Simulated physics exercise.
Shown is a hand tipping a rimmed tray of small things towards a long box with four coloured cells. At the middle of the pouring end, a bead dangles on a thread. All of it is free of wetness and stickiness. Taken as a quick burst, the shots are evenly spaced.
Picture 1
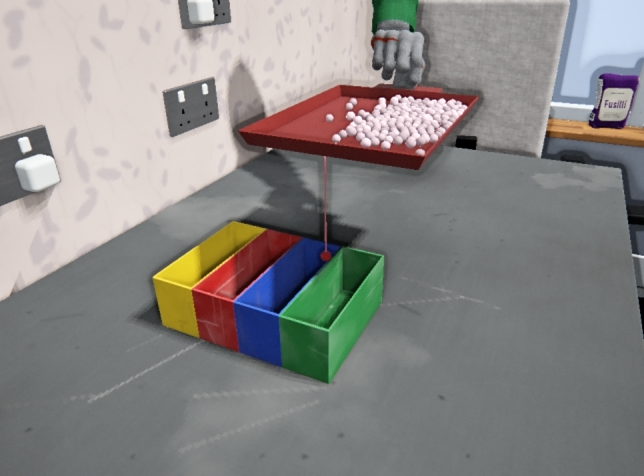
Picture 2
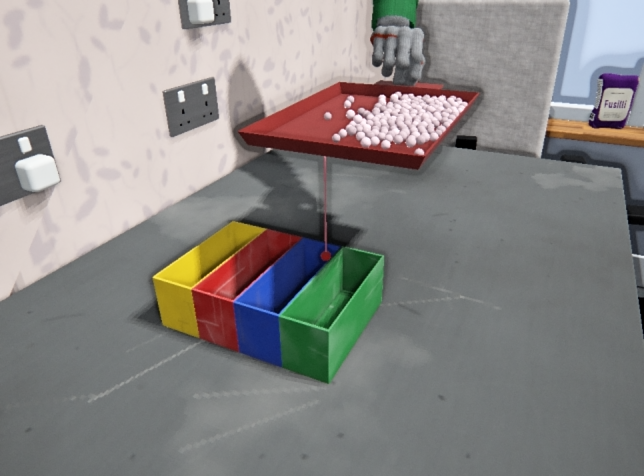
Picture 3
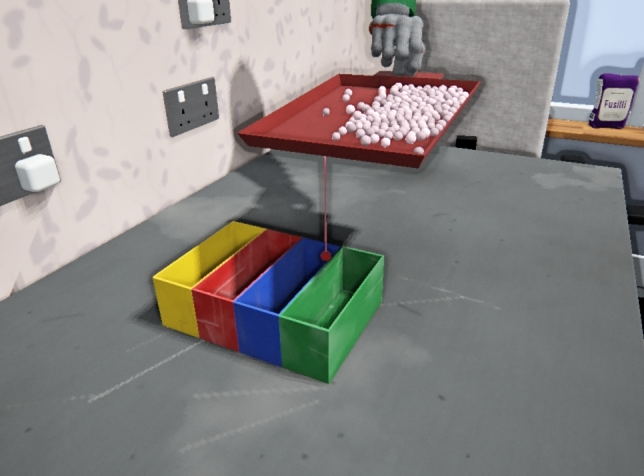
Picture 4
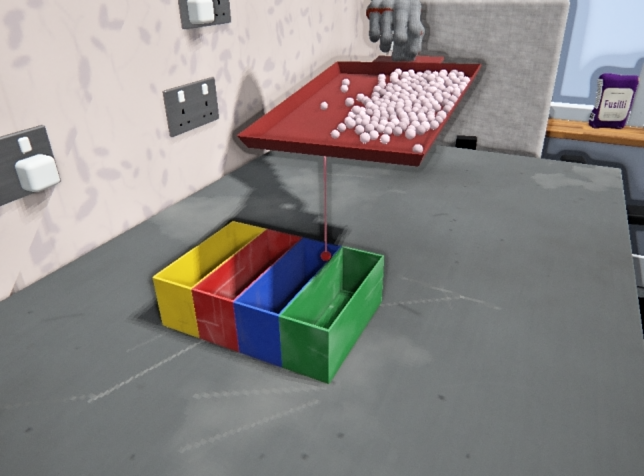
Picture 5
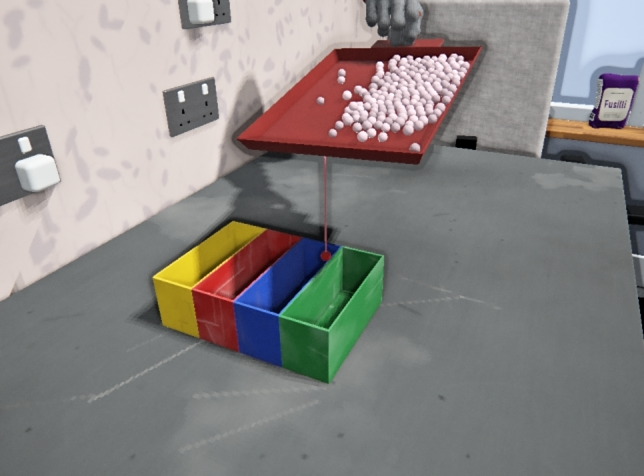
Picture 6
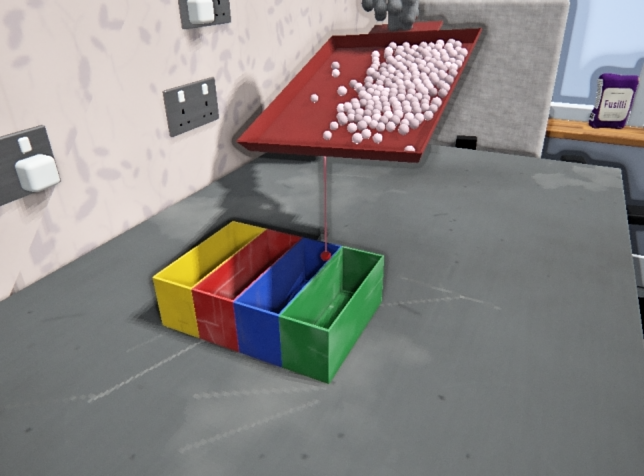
A red tray of small pale balls tilts steadily as a gloved hand raises its far side.
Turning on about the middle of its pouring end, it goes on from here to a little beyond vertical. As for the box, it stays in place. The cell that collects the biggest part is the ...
... Red one.
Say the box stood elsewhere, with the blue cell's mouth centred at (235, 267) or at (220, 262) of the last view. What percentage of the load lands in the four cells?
Roughly 80% on the first try and 70% on the second.
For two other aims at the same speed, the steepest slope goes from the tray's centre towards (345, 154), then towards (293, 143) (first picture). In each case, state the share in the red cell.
I'd expect around 0 in a hundred first and around 50 in a hundred second.
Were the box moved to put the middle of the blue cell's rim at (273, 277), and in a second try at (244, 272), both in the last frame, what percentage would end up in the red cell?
The first position comes out at 40 per cent, the other at 20 per cent.
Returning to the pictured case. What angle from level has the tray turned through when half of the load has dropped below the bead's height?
About 70 degrees.
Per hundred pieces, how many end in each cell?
The yellow cell holds about 20 %, the red cell about 40 %, the blue cell about 20 % and the green cell about 10 %.
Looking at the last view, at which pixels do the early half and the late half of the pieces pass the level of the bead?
About (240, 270), and after that about (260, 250).
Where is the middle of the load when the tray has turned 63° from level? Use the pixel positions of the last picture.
Around (269, 224).
Soon after the last picture, tray tipped steeply; about a third on the tray; a small part in the yellow cell; a small part in the red cell; a small part in the blue cell; a small part in the green cell; about a quarter falling or outside the box.
A little later, tray tipped past a quarter turn; about a third in the red cell; about a quarter in the blue cell; about a quarter in the yellow cell; a small part in the green cell; a small part falling or outside the box.
Later still, tray tipped past a quarter turn; about a third in the red cell; about a quarter in the blue cell; about a quarter in the yellow cell; a small part in the green cell; a small part falling or outside the box.
At rest, tray tipped past a quarter turn; about a third in the red cell; about a quarter in the blue cell; about a quarter in the yellow cell; a small part in the green cell; a small part outside the box.
